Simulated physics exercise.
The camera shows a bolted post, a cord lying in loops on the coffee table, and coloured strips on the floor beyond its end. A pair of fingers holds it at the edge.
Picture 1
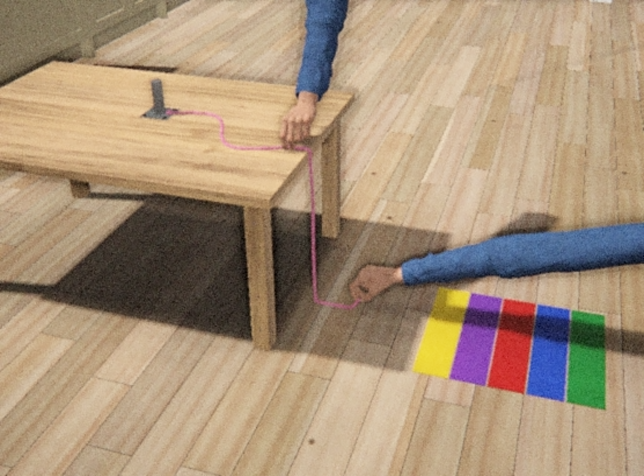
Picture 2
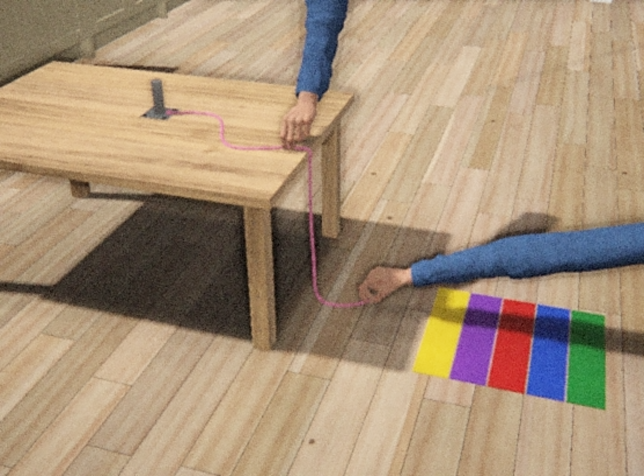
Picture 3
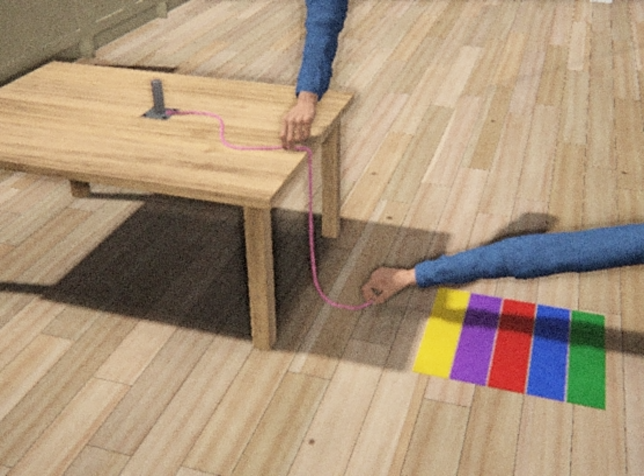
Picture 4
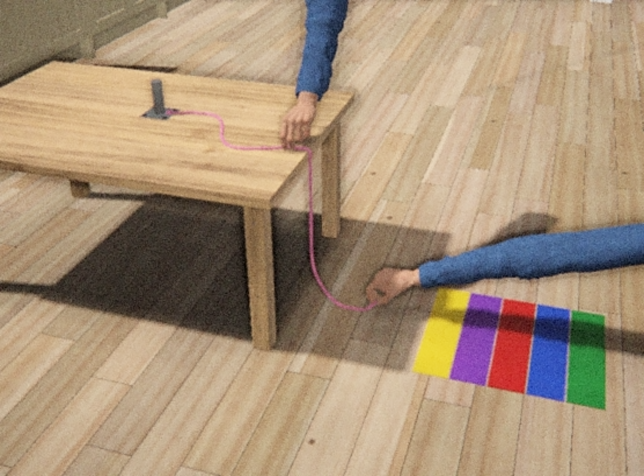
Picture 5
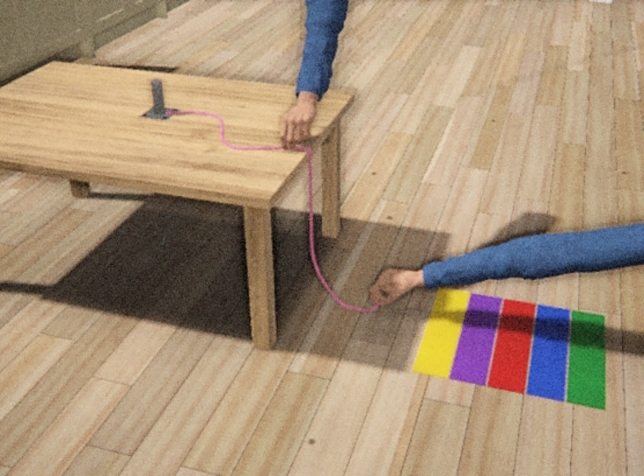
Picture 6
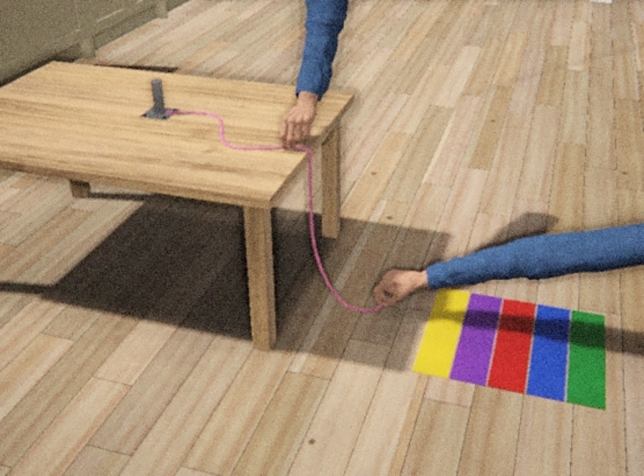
On a wooden coffee table, one hand pins a pink cord at the edge while another hand below, holding its hanging end near the floor, moves slightly right toward a row of coloured strips, drawing the cord outward a little.
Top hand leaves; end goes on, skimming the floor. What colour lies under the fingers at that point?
Red.
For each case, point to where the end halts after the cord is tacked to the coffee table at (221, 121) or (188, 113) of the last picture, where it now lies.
Respectively (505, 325) and (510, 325).
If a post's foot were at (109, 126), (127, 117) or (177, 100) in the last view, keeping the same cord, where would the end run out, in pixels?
(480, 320), (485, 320) and (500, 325).
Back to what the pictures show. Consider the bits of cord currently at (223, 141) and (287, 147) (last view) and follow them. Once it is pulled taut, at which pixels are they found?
I'd say about (261, 137) for one and about (323, 163) for the other.
Soon after, end near (458, 316); over yellow.
Then, end near (494, 323); over purple.
At full stretch, end near (516, 327); over red. Over red.
